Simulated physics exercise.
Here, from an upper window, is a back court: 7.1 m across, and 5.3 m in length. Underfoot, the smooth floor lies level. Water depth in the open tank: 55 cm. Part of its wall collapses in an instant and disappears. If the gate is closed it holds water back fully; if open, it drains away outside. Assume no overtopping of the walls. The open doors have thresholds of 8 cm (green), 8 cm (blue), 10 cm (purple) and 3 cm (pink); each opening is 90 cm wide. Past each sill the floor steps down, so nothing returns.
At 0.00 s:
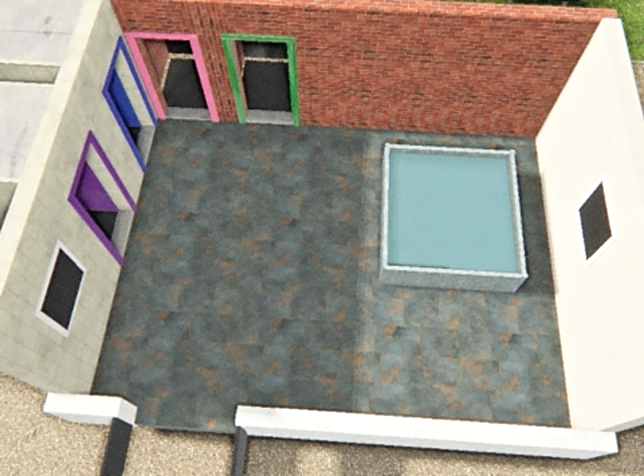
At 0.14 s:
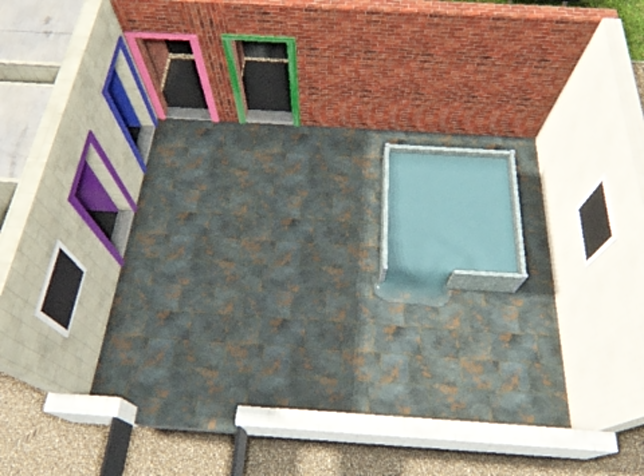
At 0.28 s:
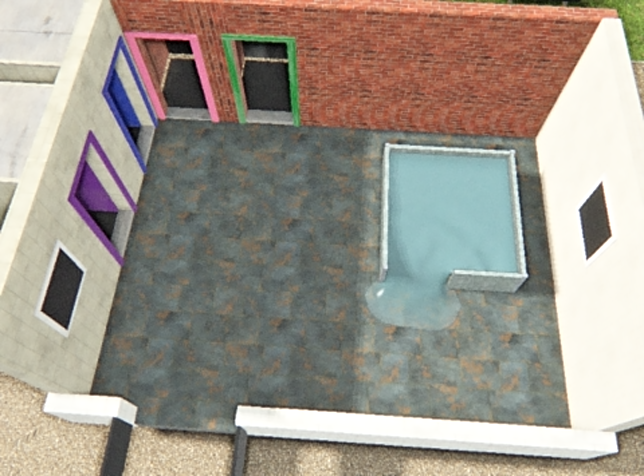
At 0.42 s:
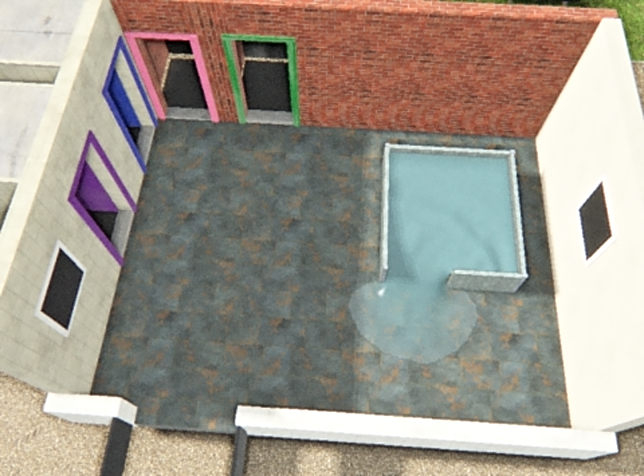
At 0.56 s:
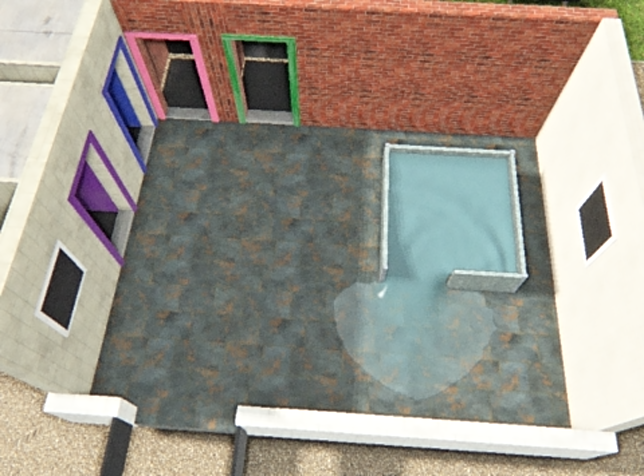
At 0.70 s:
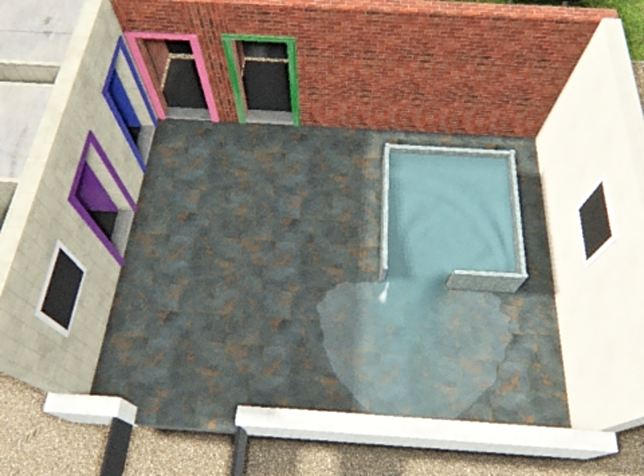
Water stands still in a raised, pale-rimmed tank at the right of a walled back court seen from a high window, then pours out where part of the near wall suddenly vanishes. Purple, blue, pink and green surrounds mark openings on the left and along the red brick back wall. The clear sheet spreads forward and sideways over dark, mottled paving, while the view stays fixed.
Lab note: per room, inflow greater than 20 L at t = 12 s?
Outcome: At the green door the amount let in will fall short of the limit, at the blue door the amount let in will fall short of the limit, at the purple door the amount let in will fall short of the limit, at the pink door the amount let in will top the limit.
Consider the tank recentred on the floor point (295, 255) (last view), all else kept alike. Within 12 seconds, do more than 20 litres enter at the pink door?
Lab note: Pink door, limit held.
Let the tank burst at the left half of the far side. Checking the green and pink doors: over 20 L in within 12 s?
Green: Within the limit; pink: Exceeding the limit.
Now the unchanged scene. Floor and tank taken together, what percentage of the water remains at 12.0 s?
86 %.
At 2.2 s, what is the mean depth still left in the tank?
The mean depth is some 34 cm.
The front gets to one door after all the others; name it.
Door: Green.
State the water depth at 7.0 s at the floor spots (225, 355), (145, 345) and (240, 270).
5, 10 and 1 cm, respectively.
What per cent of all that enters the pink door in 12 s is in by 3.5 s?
About 0 per cent.
After 1.4 s water covers 20 % of the floor and is deepest (29 cm) near (406, 297); green door not reached, blue door not reached, purple door not reached, pink door not reached.
After 2.2 s water covers 25 % of the floor and is deepest (30 cm) near (393, 412); green door not reached, blue door not reached, purple door not reached, pink door not reached.
After 3.5 s water covers 45 % of the floor and is deepest (25 cm) near (569, 437); green door not reached, blue door not reached, purple door not reached, pink door not reached.
After 7.0 s water covers 75 % of the floor and is deepest (14 cm) near (569, 437); green door 3 cm at the sill, 0 L in, blue door 3 cm at the sill, 0 L in, purple door 7 cm at the sill, 0 L in, pink door 9 cm at the sill, 20 L in.
After 12.0 s water covers 100 % of the floor and is deepest (9 cm) near (148, 160); green door 7 cm at the sill, 1 L in, blue door 9 cm at the sill, 0 L in, purple door 5 cm at the sill, 0 L in, pink door 8 cm at the sill, 109 L in.
